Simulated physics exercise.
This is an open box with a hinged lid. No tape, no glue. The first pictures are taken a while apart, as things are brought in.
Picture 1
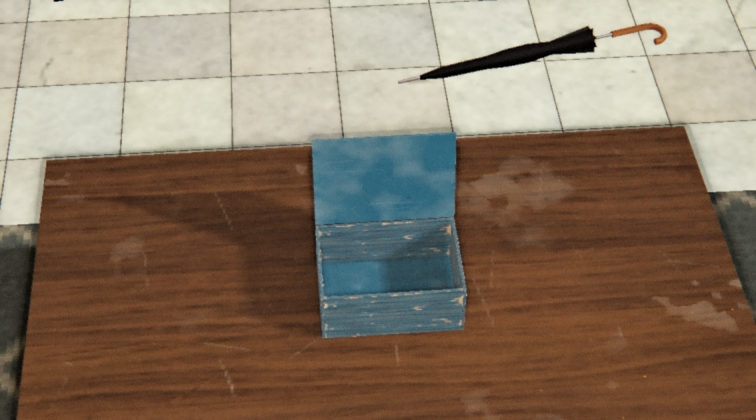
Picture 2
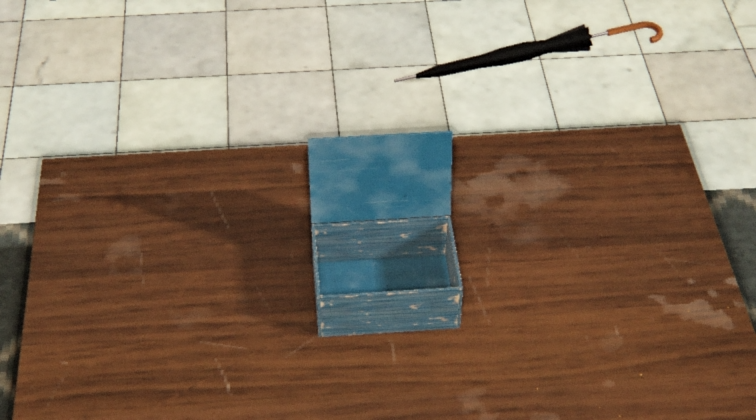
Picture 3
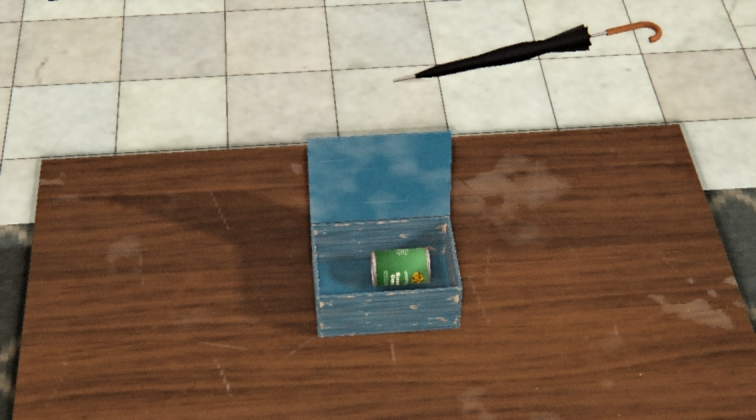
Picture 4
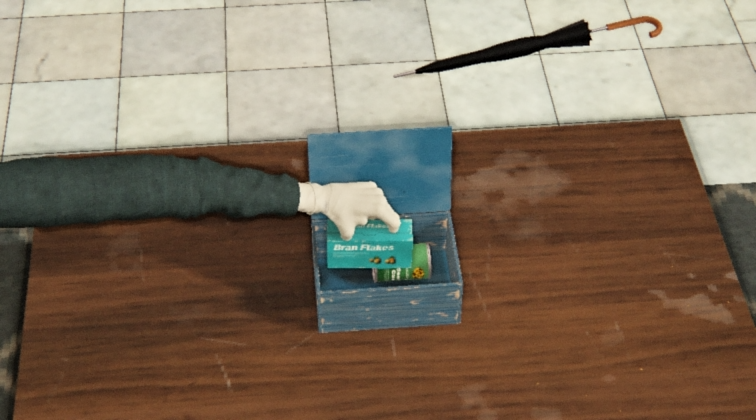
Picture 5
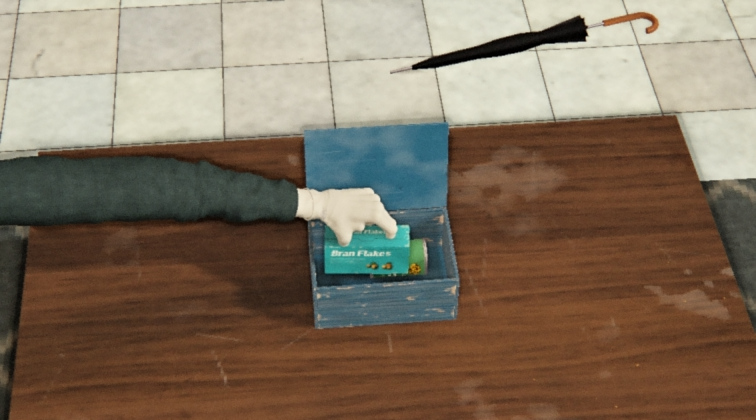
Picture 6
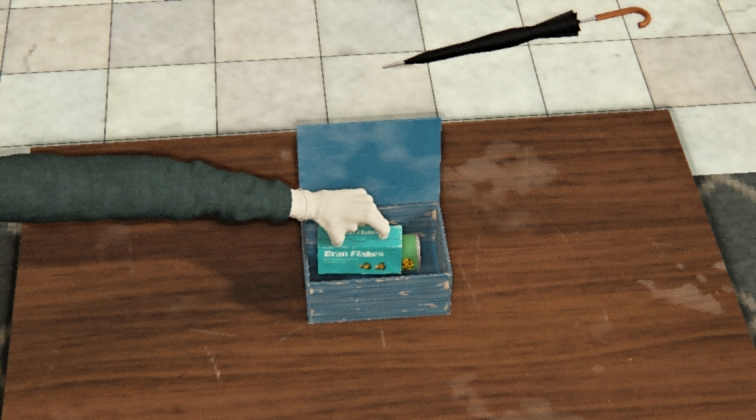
The video shows an open, empty blue box on a wooden table near a black umbrella; a green tin appears inside, then a gloved hand reaches from the left and lowers a turquoise carton slightly into the box, still holding it.
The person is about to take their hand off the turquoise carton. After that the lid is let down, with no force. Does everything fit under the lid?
Here the lid sits on the rim.
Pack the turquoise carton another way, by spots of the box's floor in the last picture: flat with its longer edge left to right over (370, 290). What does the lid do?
Then it closes.
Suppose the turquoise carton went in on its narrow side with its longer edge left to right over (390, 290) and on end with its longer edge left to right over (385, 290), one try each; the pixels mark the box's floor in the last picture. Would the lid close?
First, it sits on the rim; second, it stays ajar.
Then, 0.40 s past the last view, turquoise carton displaced a little near (360, 284).
Then, 1.40 s past the last view, lid 72° above the rim; turquoise carton displaced a little near (360, 283).
Then, 1.80 s past the last view, lid 37° above the rim; turquoise carton displaced a little near (360, 283).
Then, 2.00 s past the last view, lid 14° above the rim; turquoise carton displaced a little near (360, 283).
Finally, lid shut; moved from the start, turquoise carton; green tin still in place. Final places as the last picture's camera would see them, turquoise carton near (360, 283).
